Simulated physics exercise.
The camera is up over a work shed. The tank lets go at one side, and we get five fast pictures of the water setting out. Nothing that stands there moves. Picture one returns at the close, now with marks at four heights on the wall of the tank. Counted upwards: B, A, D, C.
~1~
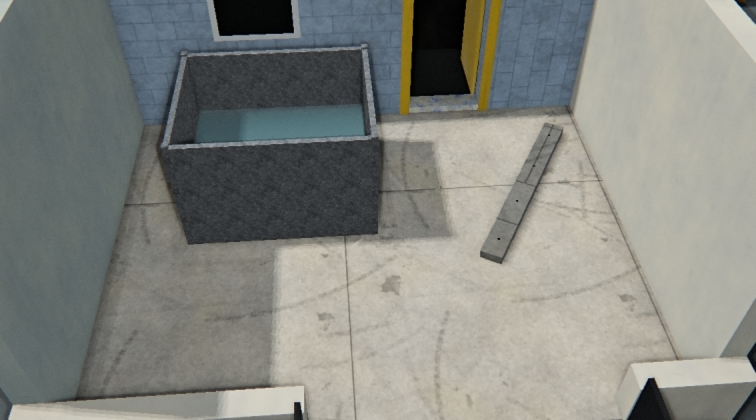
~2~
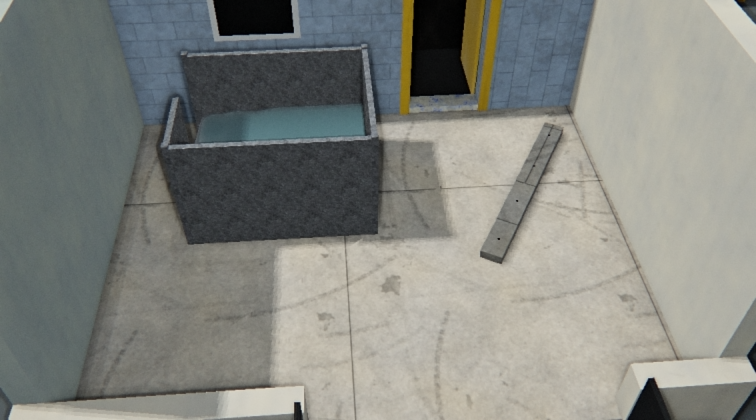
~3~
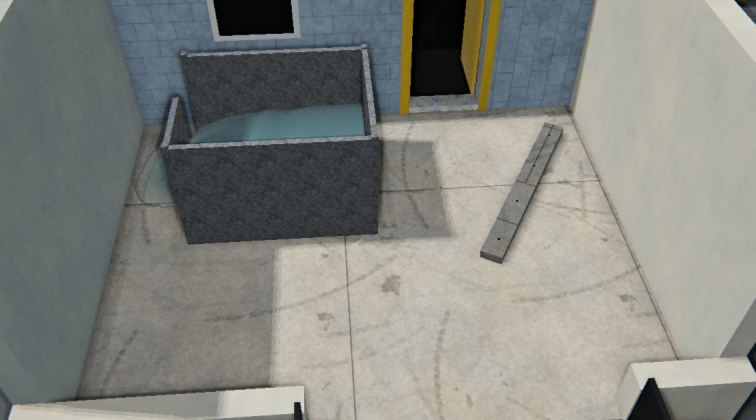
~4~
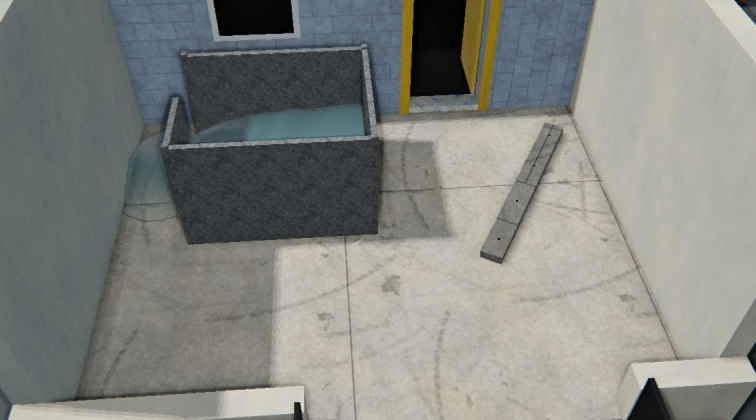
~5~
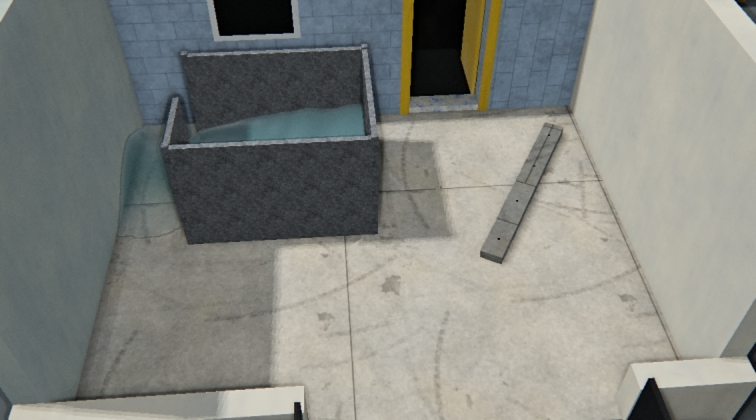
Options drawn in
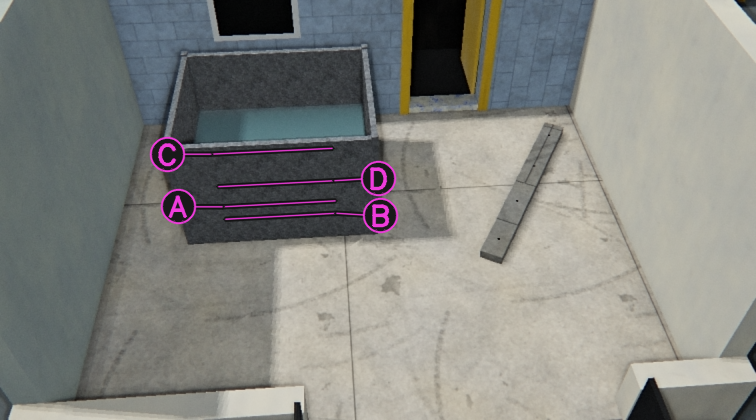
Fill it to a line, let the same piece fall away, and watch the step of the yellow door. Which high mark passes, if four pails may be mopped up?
D.
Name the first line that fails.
C it is.
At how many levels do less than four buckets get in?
Three.
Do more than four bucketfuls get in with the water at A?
No.
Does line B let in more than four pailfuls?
No, that is safe.
On the marked copy, A at (279, 203); B at (281, 216); C at (272, 151); D at (276, 183); from the bottom up B, A, D, C.
Choosing A, a splash gets over, under a bucket.
Choosing B, nothing gets over.
Choosing C, about 8 bucketfuls get in.
Choosing D, a bucket or two gets in.
